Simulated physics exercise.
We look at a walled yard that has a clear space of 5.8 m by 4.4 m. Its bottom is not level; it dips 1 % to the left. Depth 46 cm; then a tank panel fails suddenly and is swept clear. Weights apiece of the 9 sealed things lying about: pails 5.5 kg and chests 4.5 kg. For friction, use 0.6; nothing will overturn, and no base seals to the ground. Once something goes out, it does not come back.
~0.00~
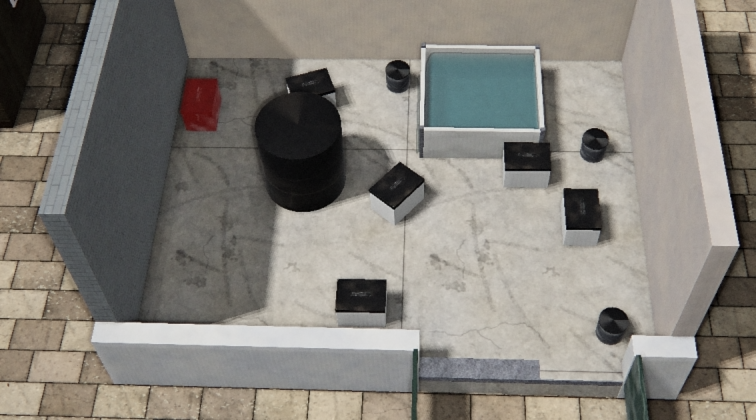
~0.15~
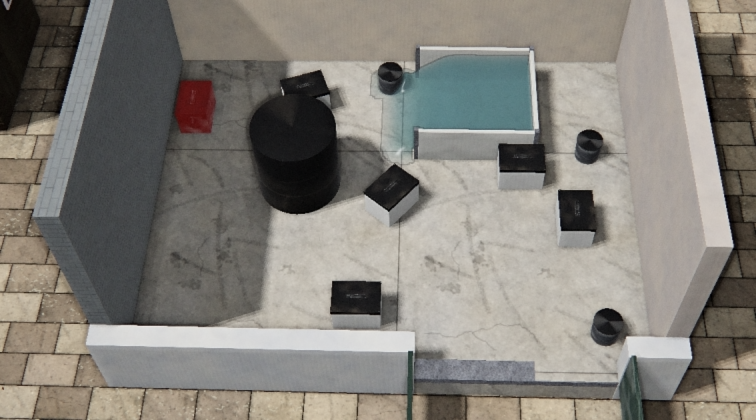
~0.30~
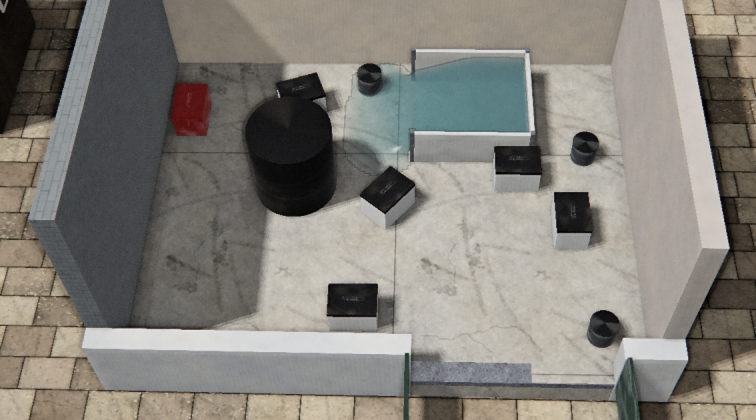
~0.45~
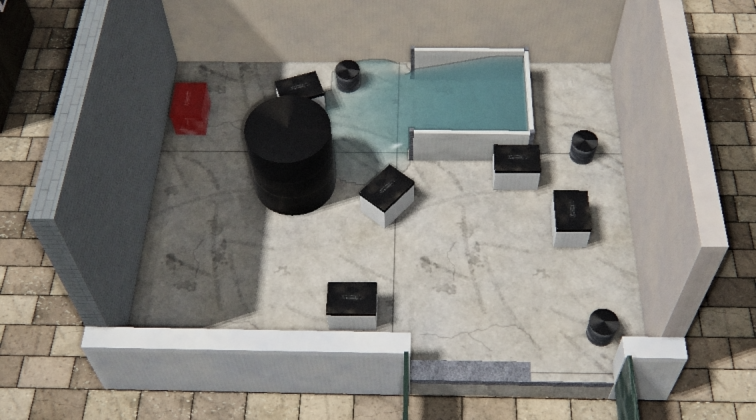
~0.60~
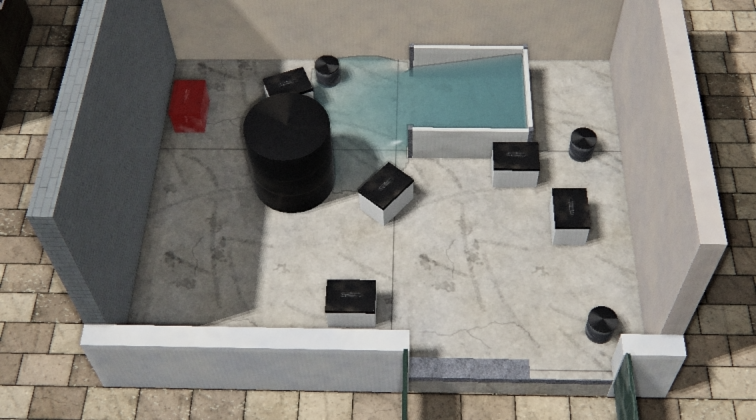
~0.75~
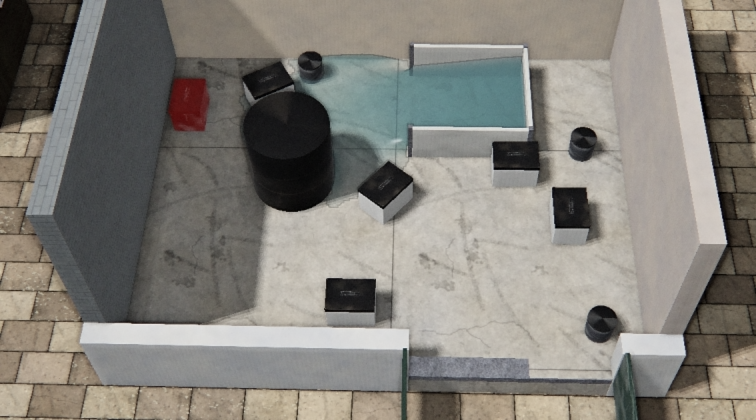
To begin with, water fills a white-walled tank at the back of a walled yard dotted with dark pails and chests. It spills out leftward across the pale floor, pushing a small pail left, and then a black-topped chest behind the big dark cylinder shifts slightly left too.
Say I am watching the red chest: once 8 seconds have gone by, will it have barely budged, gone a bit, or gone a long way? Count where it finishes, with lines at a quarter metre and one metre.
The move is big.
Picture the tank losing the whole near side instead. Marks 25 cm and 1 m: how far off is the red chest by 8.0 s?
Outcome for the red chest: It edges some way.
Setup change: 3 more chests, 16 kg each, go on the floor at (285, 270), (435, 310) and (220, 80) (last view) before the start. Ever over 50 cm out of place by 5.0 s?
Order as asked - not as far, not as far, farther.
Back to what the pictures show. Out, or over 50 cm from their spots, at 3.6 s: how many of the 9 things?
Tally at that time: 3.
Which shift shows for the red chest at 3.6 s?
Around 250 cm from the start by that time.
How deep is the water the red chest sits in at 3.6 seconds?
About 5 cm.
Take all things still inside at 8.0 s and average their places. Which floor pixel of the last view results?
Roughly at (446, 229).
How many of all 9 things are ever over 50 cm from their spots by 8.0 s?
My count gives 5.
After 1.6 s the red chest is near (173, 97), 0.2 m from its start, afloat; 0 of 9 are out; 3 afloat.
After 3.6 s the red chest is near (170, 280), 2.7 m from its start, afloat; 0 of 9 are out; 4 afloat.
After 5.6 s the red chest is near (247, 304), 3.2 m from its start, afloat; 0 of 9 are out; 3 afloat.
After 8.0 s the red chest is near (412, 244), 3.6 m from its start, afloat; 0 of 9 are out; 4 afloat.
